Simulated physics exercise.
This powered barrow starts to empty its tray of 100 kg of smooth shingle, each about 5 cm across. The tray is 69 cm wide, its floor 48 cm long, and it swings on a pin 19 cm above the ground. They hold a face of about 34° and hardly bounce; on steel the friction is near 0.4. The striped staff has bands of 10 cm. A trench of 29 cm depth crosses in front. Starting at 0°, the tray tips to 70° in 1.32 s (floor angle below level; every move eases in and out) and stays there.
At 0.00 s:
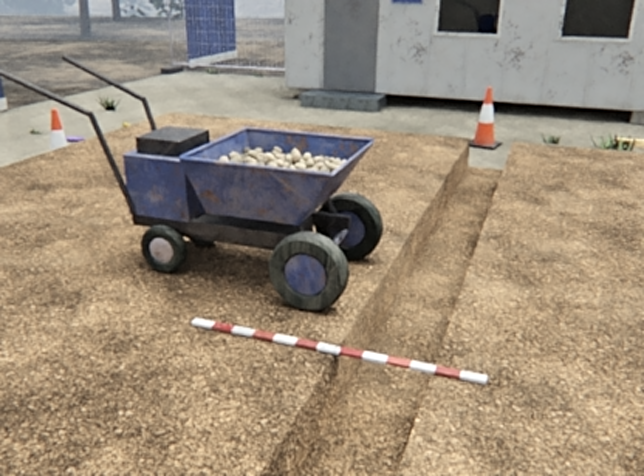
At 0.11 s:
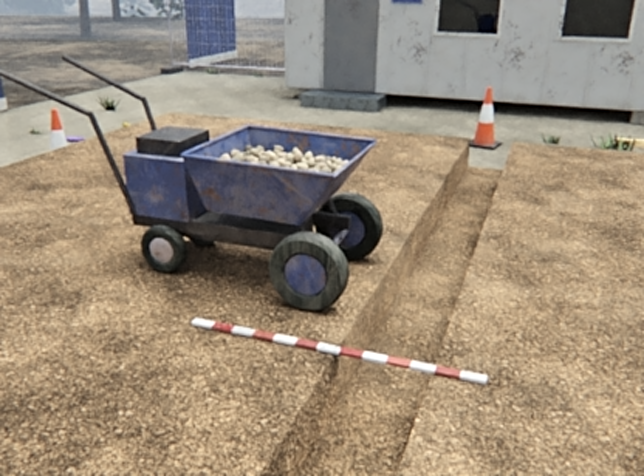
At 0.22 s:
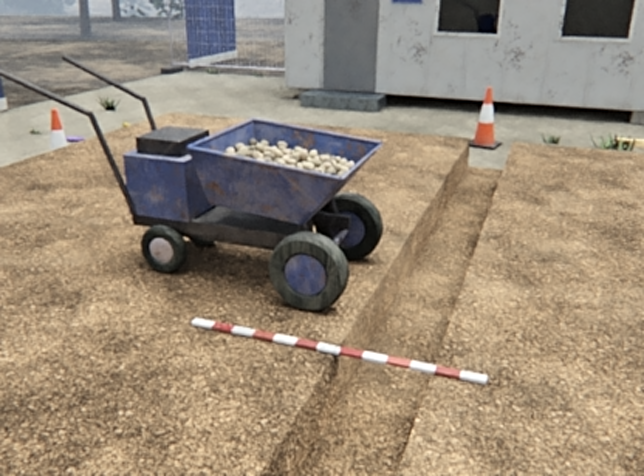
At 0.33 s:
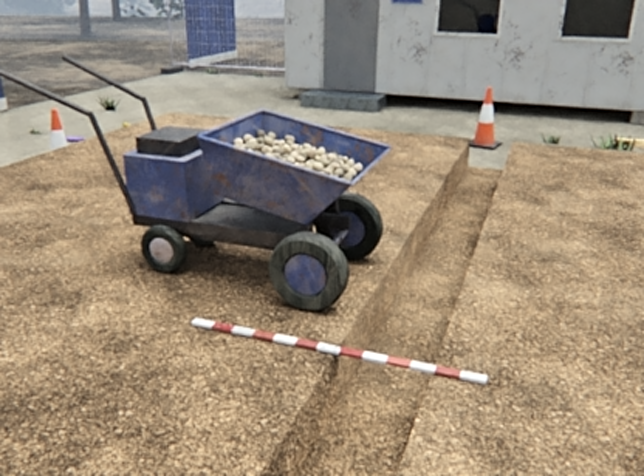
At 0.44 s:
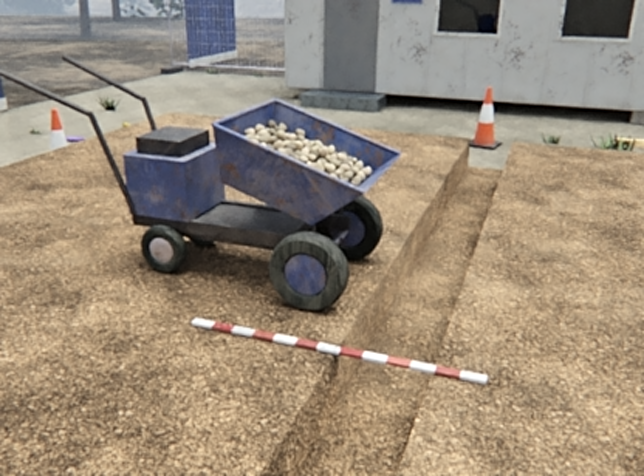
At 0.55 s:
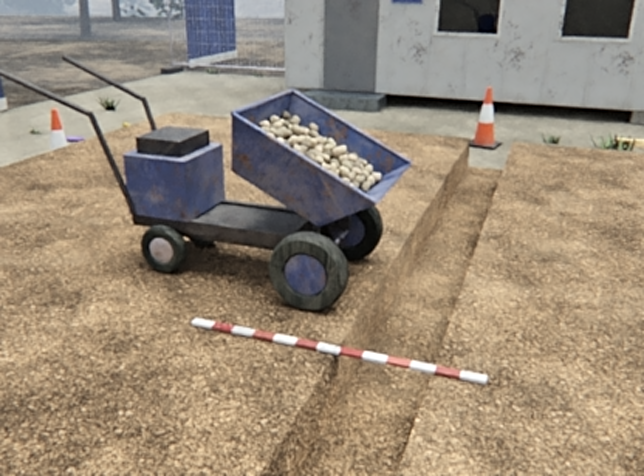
On a patch of brown gravelly ground before a pale grey cabin, the view looks slightly down and stays still. A blue barrow with black wheels and long handles stands left of centre, its tray holding pale rounded stones, with a red-and-white staff in front, a narrow trench to its right and two orange cones behind. The tray, level at first, tilts steadily forward and down to the right, its rear rising off the frame, while the wheels stay put.
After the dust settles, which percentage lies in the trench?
About 51 per cent.
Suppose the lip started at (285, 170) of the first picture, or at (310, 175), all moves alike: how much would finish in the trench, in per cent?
Near 100 per cent from the first place, 75 from the second.
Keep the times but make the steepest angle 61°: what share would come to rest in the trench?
It would be near 45 per cent.
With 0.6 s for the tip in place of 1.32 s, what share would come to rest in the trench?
In that case some 30 per cent.
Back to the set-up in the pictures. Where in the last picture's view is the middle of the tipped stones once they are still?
Near (450, 329).
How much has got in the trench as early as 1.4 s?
About 15 per cent by then.
After 1.0 s the floor is at 59°; 100 % in the tray; the foremost stones are at (416, 233).
After 1.4 s the floor is at 70°; 58 % in the tray, 14 % in the trench, 28 % past the trench; the foremost stones are at (523, 309).
After 1.8 s the floor is at 70°; 26 % in the tray, 24 % in the trench, 50 % past the trench; the foremost stones are at (625, 327).
After 3.7 s the floor is at 70°; 0 % in the tray, 51 % in the trench, 49 % past the trench; the foremost stones are past the picture's edge.
